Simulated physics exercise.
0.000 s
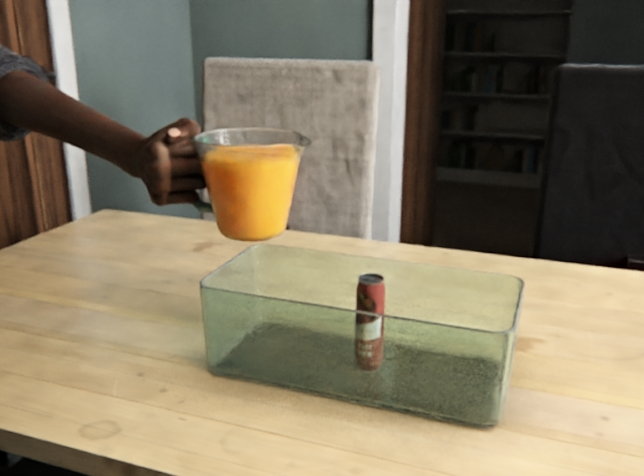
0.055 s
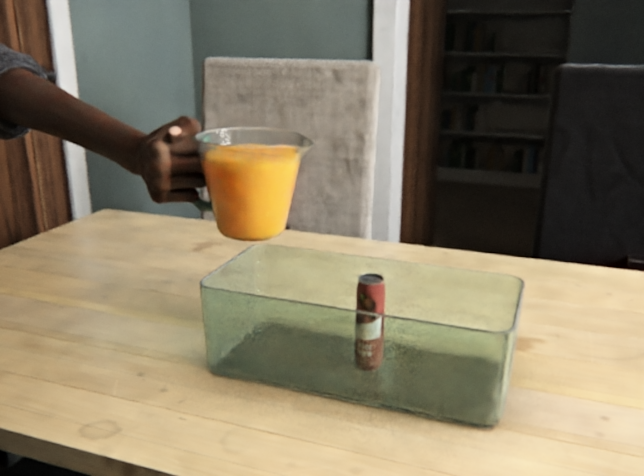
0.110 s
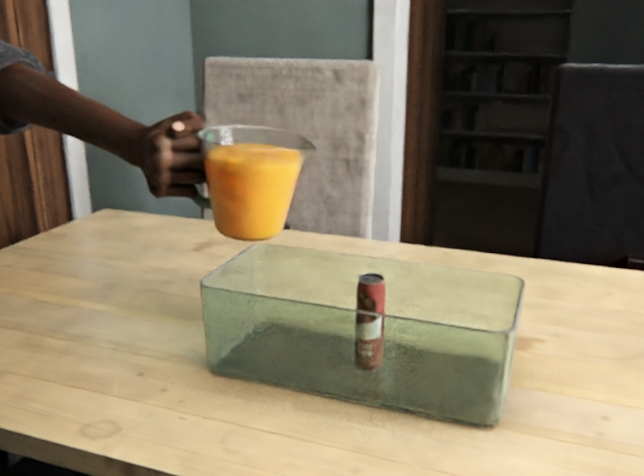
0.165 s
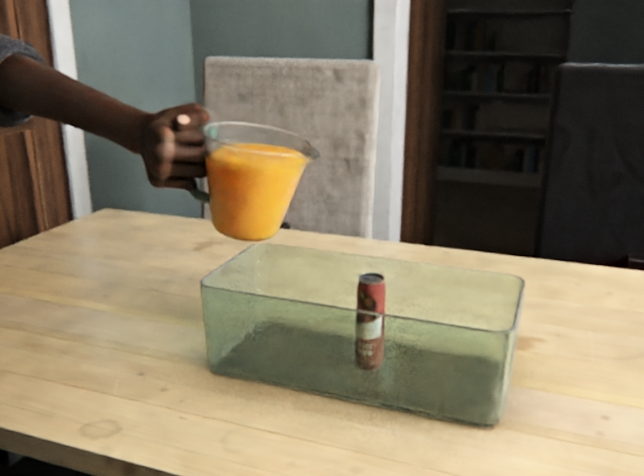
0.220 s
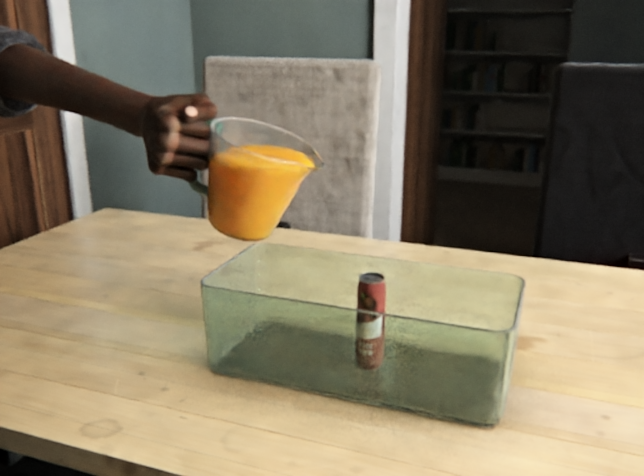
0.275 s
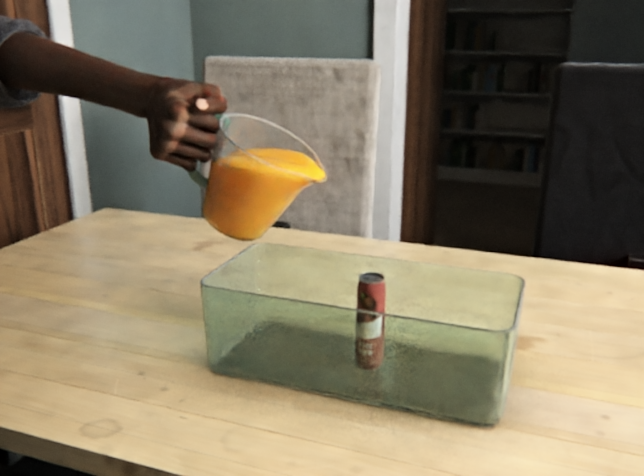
A measuring jug of orange juice, gripped by a hand from the left, starts upright above a clear oblong basin holding a red tin on a wooden table. The hand tilts the jug steadily to the right, and the juice slides toward the lowered rim until it reaches the lip.
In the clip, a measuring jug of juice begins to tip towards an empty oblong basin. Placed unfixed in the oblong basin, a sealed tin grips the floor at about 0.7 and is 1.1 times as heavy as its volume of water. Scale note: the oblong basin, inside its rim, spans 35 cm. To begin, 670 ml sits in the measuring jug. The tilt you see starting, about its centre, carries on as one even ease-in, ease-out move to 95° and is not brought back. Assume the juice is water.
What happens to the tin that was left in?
It stays on its base.
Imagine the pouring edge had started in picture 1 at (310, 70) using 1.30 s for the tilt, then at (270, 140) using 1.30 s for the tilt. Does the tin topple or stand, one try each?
Trial 1 - tin tips; trial 2 - tin stays standing.
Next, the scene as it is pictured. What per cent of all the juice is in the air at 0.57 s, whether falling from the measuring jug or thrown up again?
20 %.
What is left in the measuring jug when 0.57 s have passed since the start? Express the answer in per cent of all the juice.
Around 54 percent.
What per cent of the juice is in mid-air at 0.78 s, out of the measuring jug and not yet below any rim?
Some 8 % is up in the air.
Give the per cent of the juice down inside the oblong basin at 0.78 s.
80 %, more or less.
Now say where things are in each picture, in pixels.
It leans 0°; its right rim is at (311, 143); the juice meets the walls at (210, 150) and (298, 156); the oblong basin's rim runs from (228, 264) to (519, 305); the tin's top is at (371, 283), in the first picture.
It leans 1°; its right rim is at (313, 144); the juice meets the walls at (211, 149) and (298, 157), in the second picture.
It leans 5°; its right rim is at (316, 149); the juice meets the walls at (214, 148) and (300, 159), in the third picture.
It leans 11°; its right rim is at (319, 156); the juice meets the walls at (216, 148) and (305, 160), in the fourth picture.
It leans 19°; its right rim is at (324, 167); the juice meets the walls at (220, 151) and (312, 163), in the fifth picture.
It leans 28°; its right rim is at (326, 180); the juice meets the walls at (221, 159) and (324, 173); 1 per cent is over the edge, in the sixth picture.
After 0.57 s the tilt is 82° and 54 per cent is still to pour; the tin stands where it began.
After 0.78 s the tilt is 95° and 13 per cent is still to pour; the tin stands 1 cm from where it began.
After 1.01 s the tilt is 95° and 1 per cent is still to pour; the tin stands 1 cm from where it began.
After 1.25 s the tilt is 95° and 0 per cent is still to pour; the tin stands 1 cm from where it began.
In the end the tin stands 1 cm from where it began.
